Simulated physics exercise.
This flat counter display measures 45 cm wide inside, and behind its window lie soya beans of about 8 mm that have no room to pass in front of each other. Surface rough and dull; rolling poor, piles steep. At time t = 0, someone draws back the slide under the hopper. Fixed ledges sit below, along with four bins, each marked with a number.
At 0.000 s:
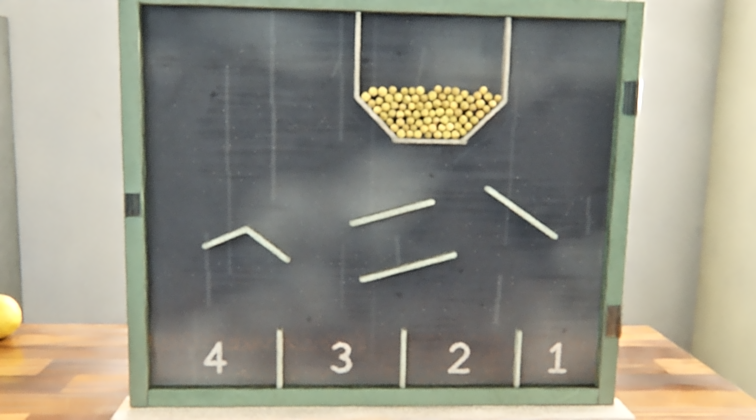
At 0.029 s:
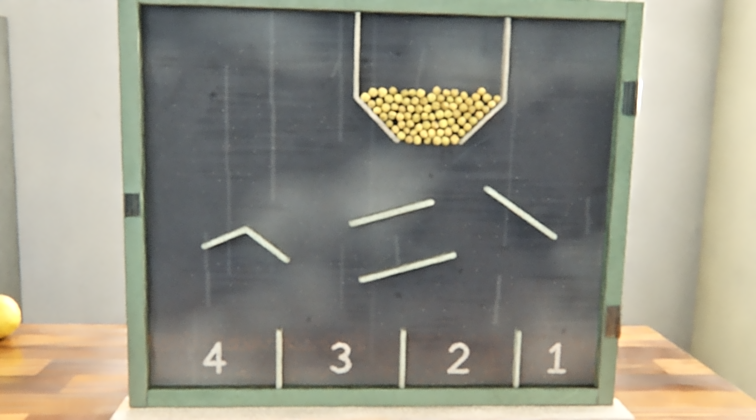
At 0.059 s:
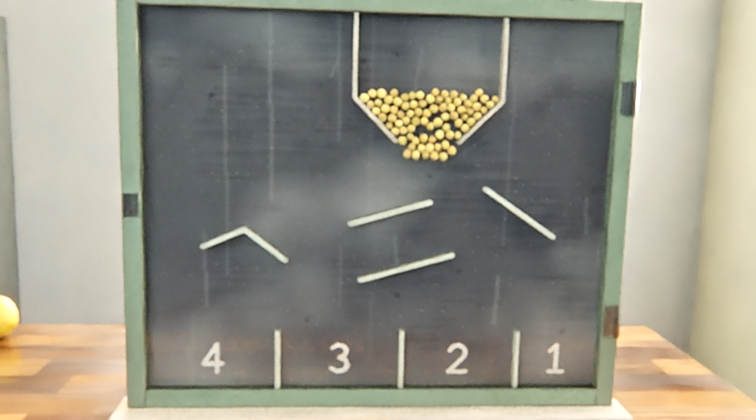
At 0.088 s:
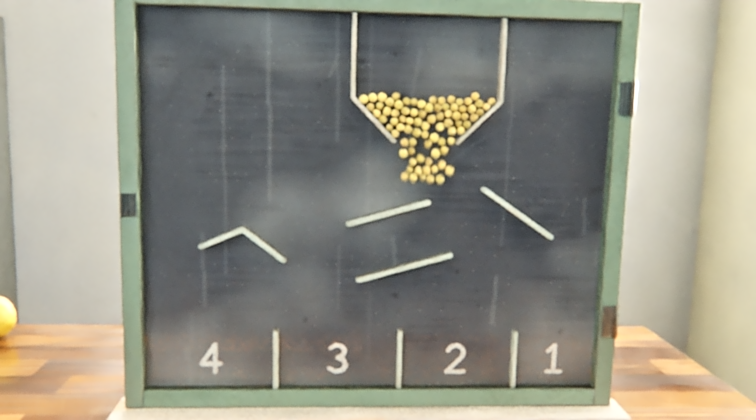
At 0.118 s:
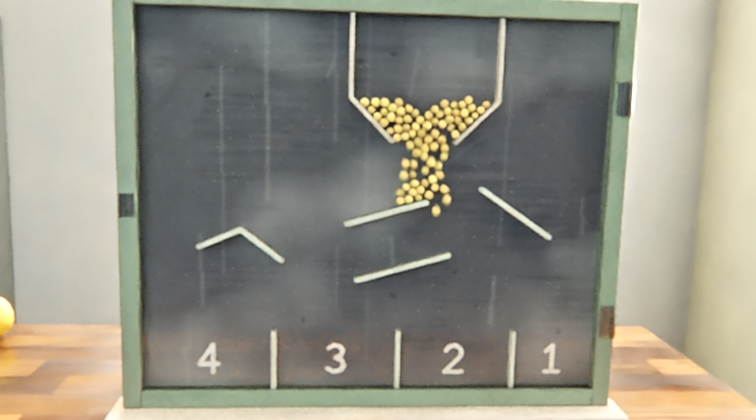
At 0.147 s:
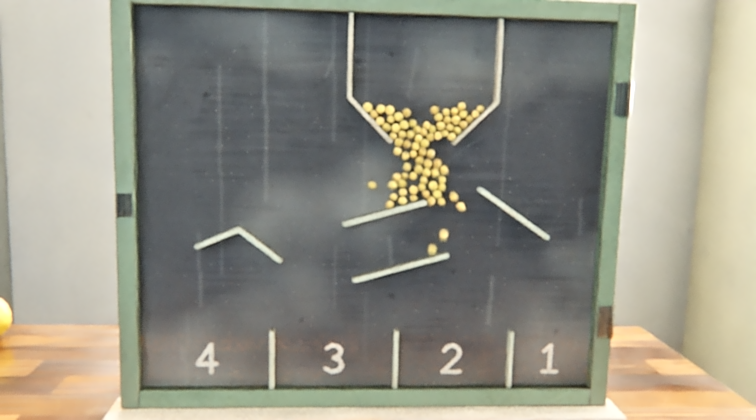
Small yellow beans pour from the opened hopper onto the slanted ledges below it.
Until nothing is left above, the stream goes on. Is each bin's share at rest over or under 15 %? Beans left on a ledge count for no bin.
No. 1: Under; no. 2: Over; no. 3: Over; no. 4: Under 15 %.
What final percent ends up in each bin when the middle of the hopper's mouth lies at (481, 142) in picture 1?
Bin 1 35, bin 2 35, bin 3 30, bin 4 0.
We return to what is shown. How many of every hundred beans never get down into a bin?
Some 0 per cent.
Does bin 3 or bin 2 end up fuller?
Bin 3.
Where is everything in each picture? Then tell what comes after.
In the first picture, gate shut, about 80 beans in the hopper; its mouth (397, 140) to (461, 142); no. 1 (557, 358), no. 2 (460, 358), no. 3 (342, 358), no. 4 (215, 358).
In the second picture, gate gone, nothing out yet; lowest bean (446, 141).
In the third picture, 11 out; lowest bean (443, 156).
In the fourth picture, 21 out; lowest bean (430, 179).
In the fifth picture, 31 out; lowest bean (436, 211).
In the sixth picture, 42 out; lowest bean (432, 250); ledges slope (355, 280) to (446, 255), slope (345, 223) to (424, 202), roof (198, 246) to (280, 260), slope (480, 190) to (546, 237).
After 0.24 s 85 % have left the hopper; down in the bins, nothing yet.
After 0.34 s 100 % have left the hopper; down in the bins, no. 2, 15 %.
After 0.55 s 100 % have left the hopper; down in the bins, no. 2, 35 %, no. 3, 25 %.
Settled by 1.5 s, no. 1, 5 %, no. 2, 35 %, no. 3, 60 %, no. 4, 0 %.
